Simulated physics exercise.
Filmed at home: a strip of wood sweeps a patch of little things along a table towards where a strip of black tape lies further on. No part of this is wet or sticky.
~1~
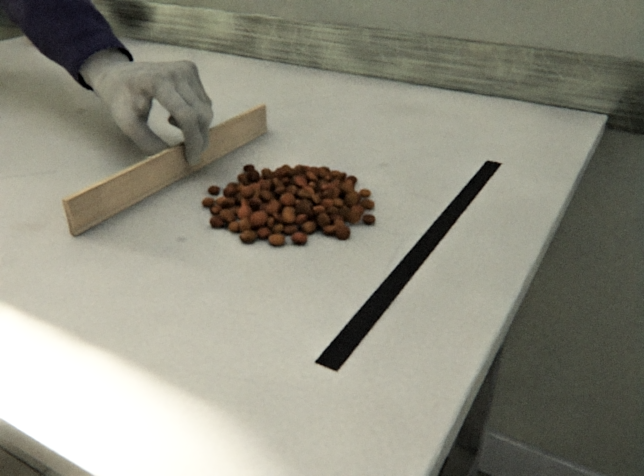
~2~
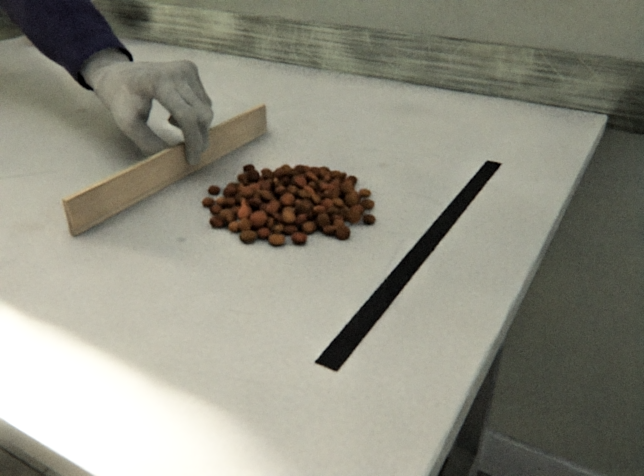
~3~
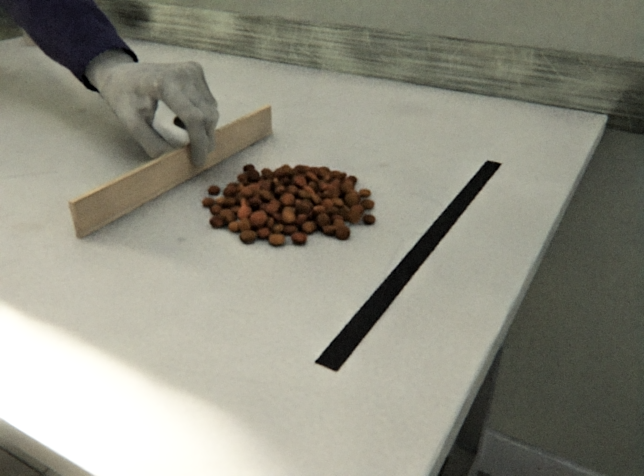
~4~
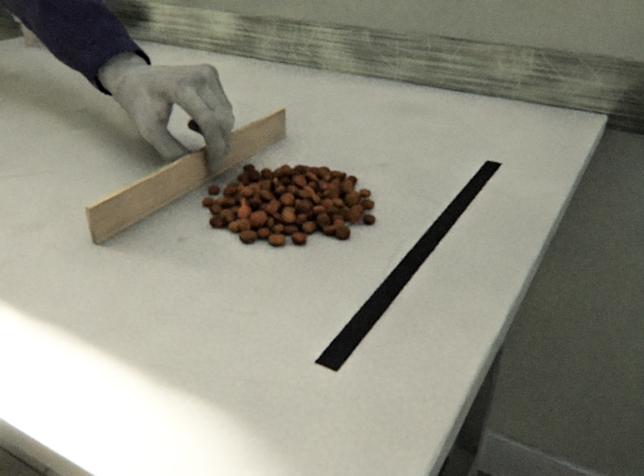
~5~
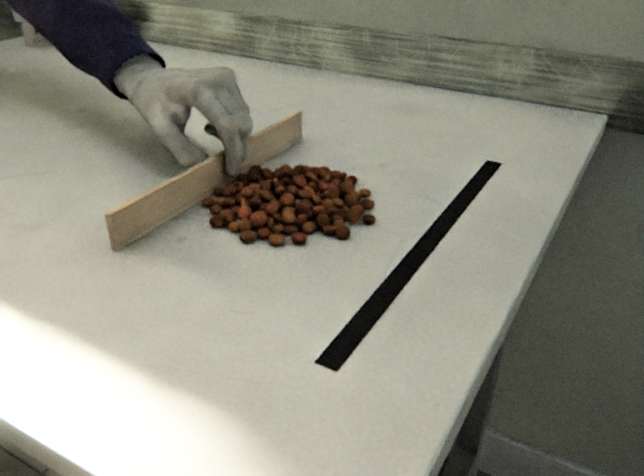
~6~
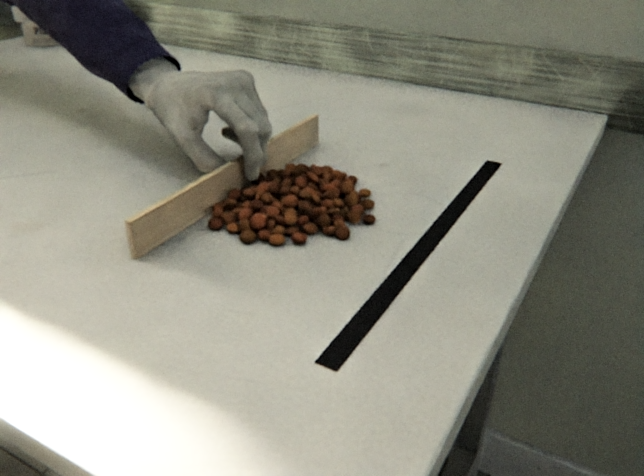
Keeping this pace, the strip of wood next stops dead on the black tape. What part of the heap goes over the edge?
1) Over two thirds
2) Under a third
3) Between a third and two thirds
2.
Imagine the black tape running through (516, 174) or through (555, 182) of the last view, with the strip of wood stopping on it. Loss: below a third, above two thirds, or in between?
One to two thirds, then more than two thirds.
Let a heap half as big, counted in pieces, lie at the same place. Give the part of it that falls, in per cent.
0 per cent or so.
Soon, strip of wood still moving, near (337, 182); heap all on the table, its front near (444, 238).
A while on, strip of wood stopped at the black tape; heap a small part over the edge.
Towards the end, strip of wood stopped at the black tape; heap about a quarter over the edge.
Finally, strip of wood stopped at the black tape; heap about a quarter over the edge.
